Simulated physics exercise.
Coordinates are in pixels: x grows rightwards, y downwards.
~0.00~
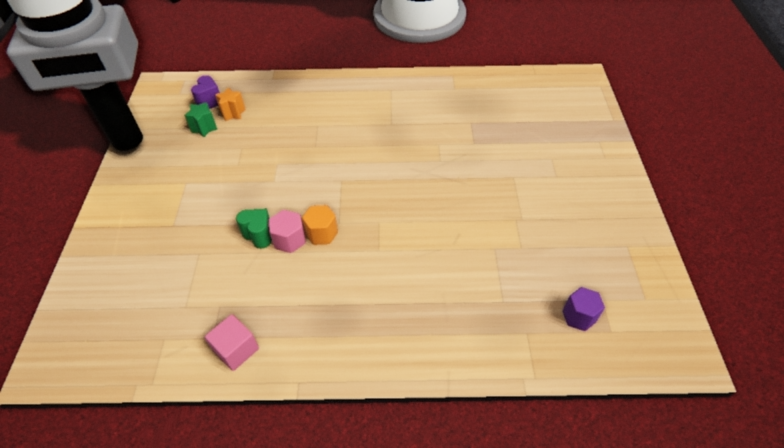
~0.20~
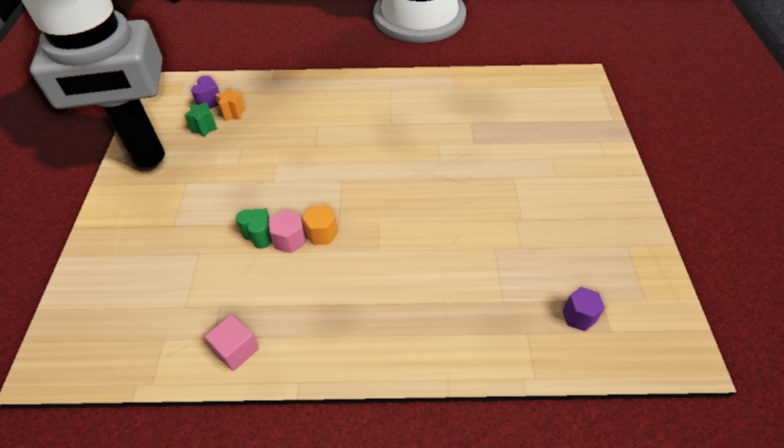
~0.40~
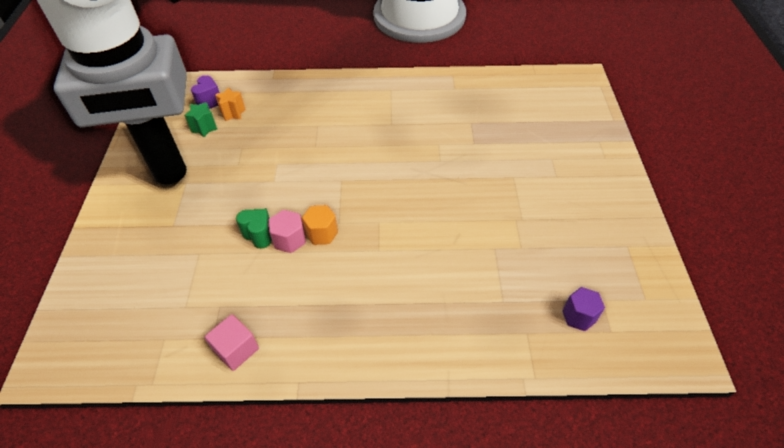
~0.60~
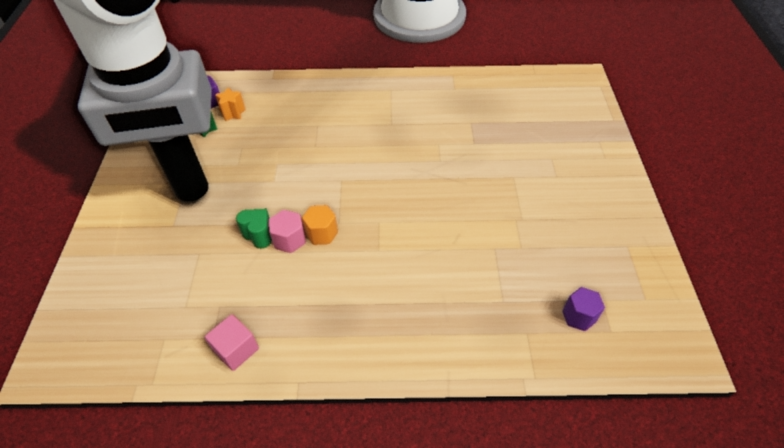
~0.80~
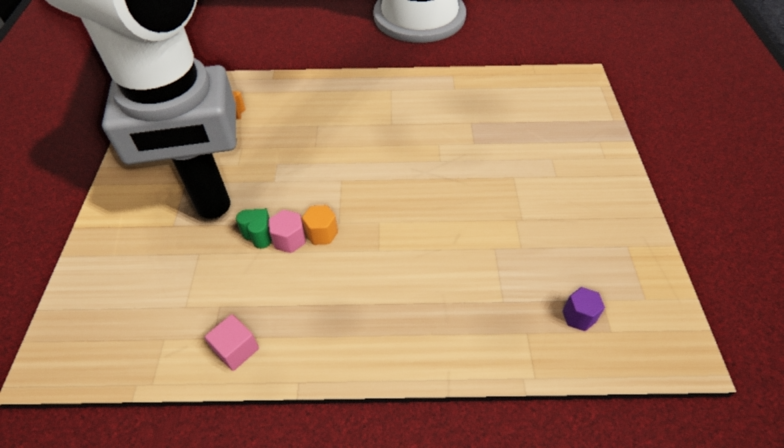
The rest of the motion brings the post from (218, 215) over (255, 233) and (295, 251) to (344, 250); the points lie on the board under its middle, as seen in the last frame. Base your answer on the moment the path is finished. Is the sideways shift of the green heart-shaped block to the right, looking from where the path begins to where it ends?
Yes, it checks out.
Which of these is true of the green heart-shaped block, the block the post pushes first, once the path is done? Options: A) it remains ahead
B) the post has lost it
Answer: B.
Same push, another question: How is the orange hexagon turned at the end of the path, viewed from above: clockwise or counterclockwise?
From overhead, the rotation is counterclockwise.
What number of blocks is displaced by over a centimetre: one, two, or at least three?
My count: 3 or more.
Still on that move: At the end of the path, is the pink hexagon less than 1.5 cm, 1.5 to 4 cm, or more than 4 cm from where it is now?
The pink hexagon moves over 4 cm.
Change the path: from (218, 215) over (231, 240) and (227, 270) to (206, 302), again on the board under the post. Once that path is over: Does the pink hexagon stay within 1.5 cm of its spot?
Yes - that is the case.
The first path, step by step. One third of the way, post (252, 224); green heart-shaped block (274, 235), turned 20° clockwise; pink hexagon (306, 233), turned 35° anticlockwise; orange hexagon (329, 215), turned 15° anticlockwise.
Two thirds of the way, post (293, 242); green heart-shaped block (305, 262), turned 65° clockwise; pink hexagon (331, 244), turned 75° anticlockwise; orange hexagon (331, 214), turned 20° anticlockwise.
At the end, post (343, 241); green heart-shaped block (314, 267), turned 105° clockwise; pink hexagon (373, 247), turned 70° anticlockwise; orange hexagon (343, 207), turned 60° anticlockwise.
